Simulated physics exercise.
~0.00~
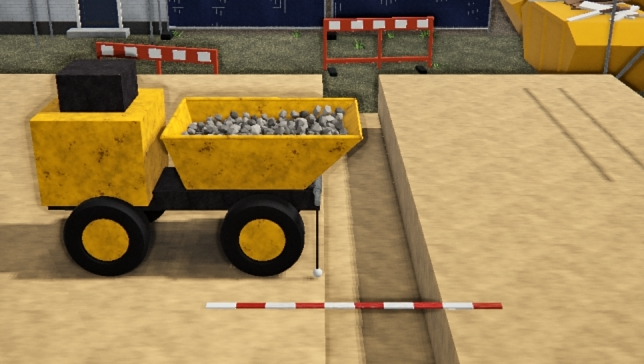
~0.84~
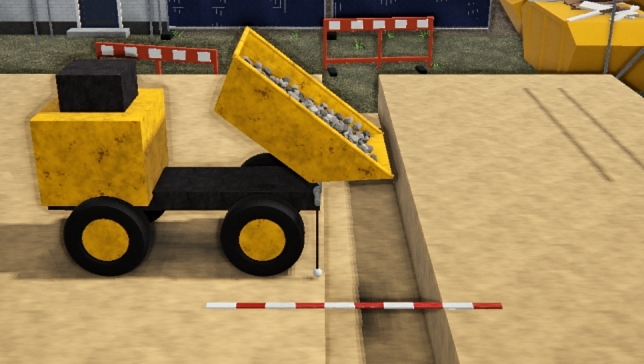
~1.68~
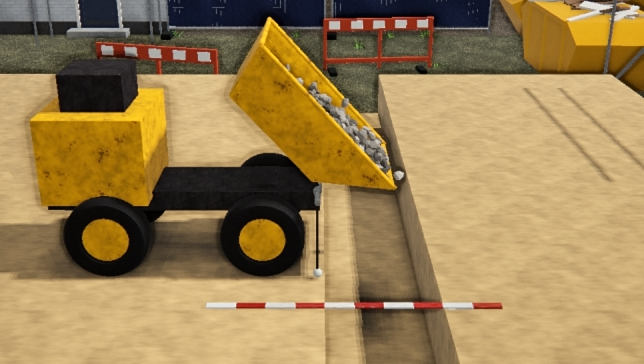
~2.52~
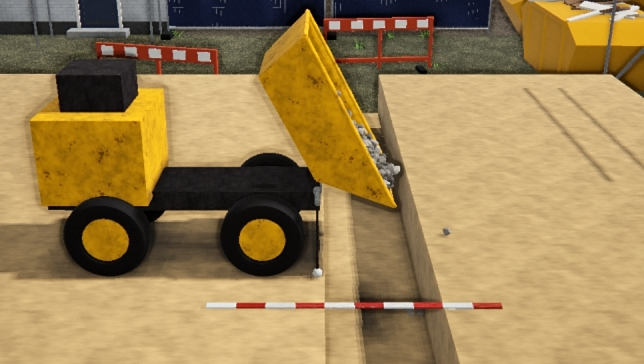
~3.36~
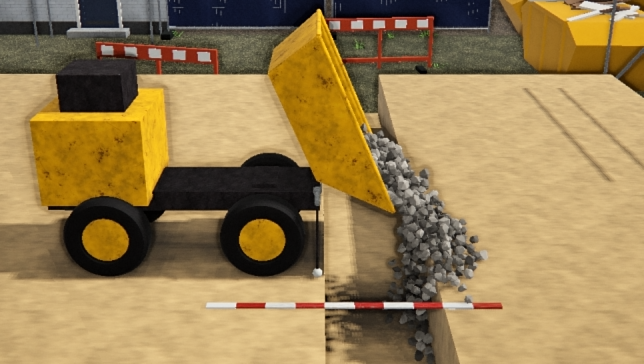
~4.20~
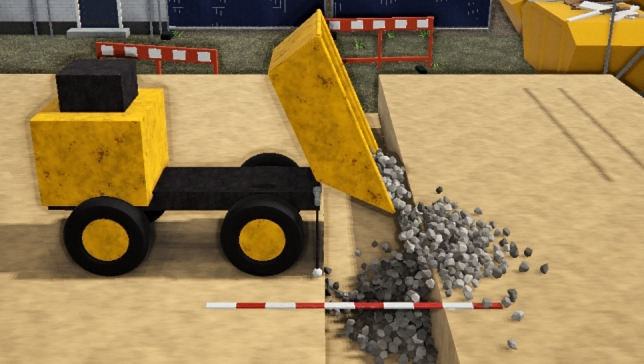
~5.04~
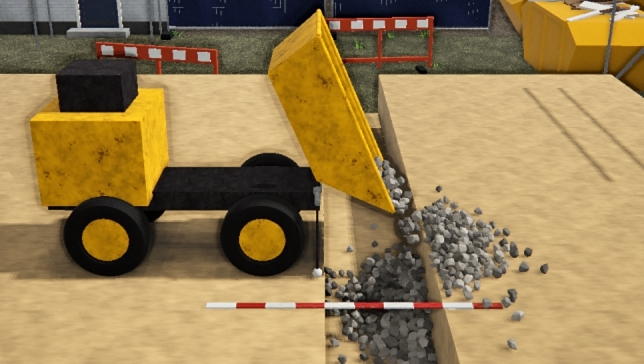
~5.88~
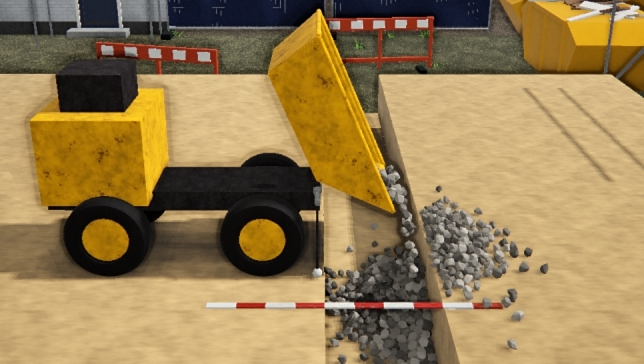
A yellow dumper tipped its body up steeply to the right, and its grey stones slid down and poured out in a rush, ending mostly heaped in the trench, with a smaller share scattered on the sandy ground beyond it.
